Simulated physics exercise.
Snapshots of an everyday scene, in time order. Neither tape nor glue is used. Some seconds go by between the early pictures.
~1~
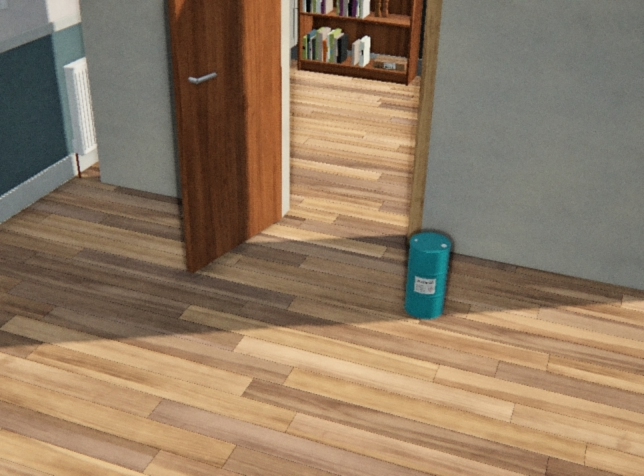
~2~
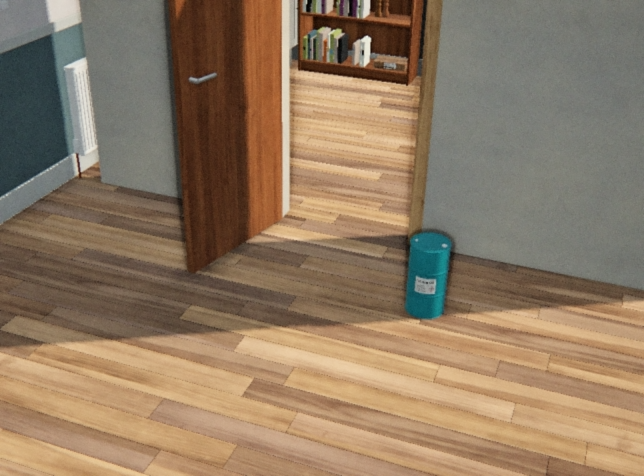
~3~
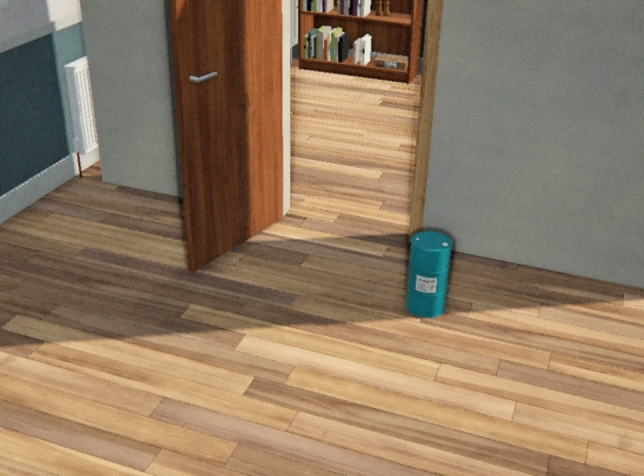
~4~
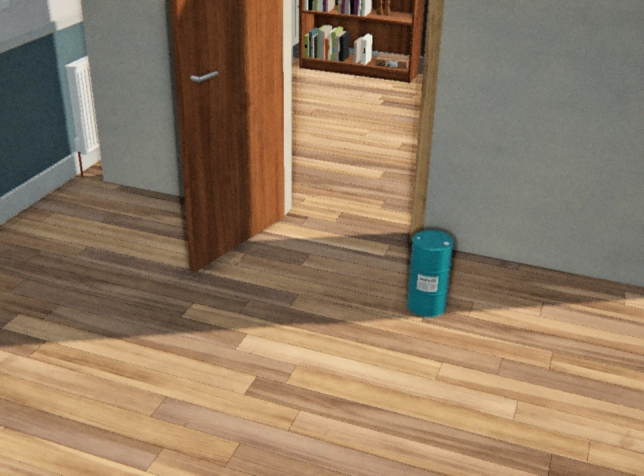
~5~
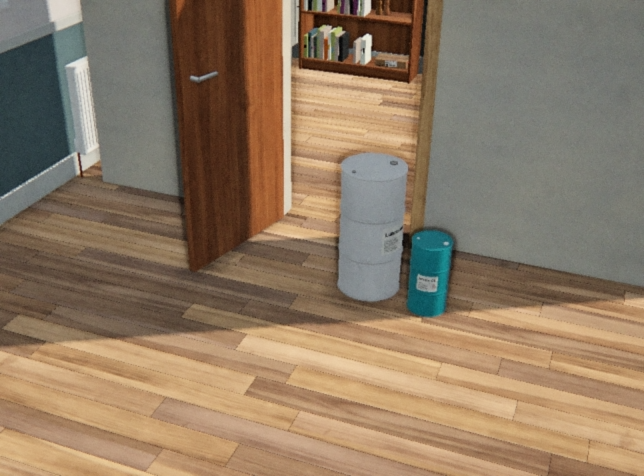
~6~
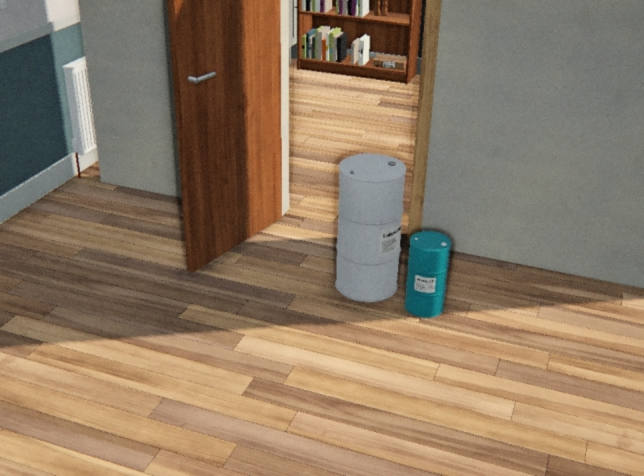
A white drum appeared in the wide-open doorway, just left of a turquoise canister on the wooden floor, and stayed upright there, while the canister and the door showed no real movement throughout.
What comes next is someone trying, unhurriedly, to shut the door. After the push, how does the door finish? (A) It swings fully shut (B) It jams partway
The answer is B.
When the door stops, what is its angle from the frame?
Some 45°.
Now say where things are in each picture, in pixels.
The first picture shows door wide open and still; turquoise canister (427, 276).
The second picture shows door wide open and still; turquoise canister (428, 276).
The third picture shows door wide open and still; turquoise canister (428, 275).
The fourth picture shows door wide open and still; turquoise canister (430, 274).
The fifth picture shows door wide open and still; turquoise canister (429, 274).
The sixth picture shows door wide open and still; white drum (369, 228); turquoise canister (427, 275).
Then, 0.40 s later than the last frame, door 91° open.
Then, 0.60 s later than the last frame, door 76° open.
Then, 0.80 s later than the last frame, door 59° open.
Then, 0.90 s later than the last frame, door 50° open.
When it is over, door 46° open; both as before. End places, in pixels of the last picture, white drum near (371, 228).
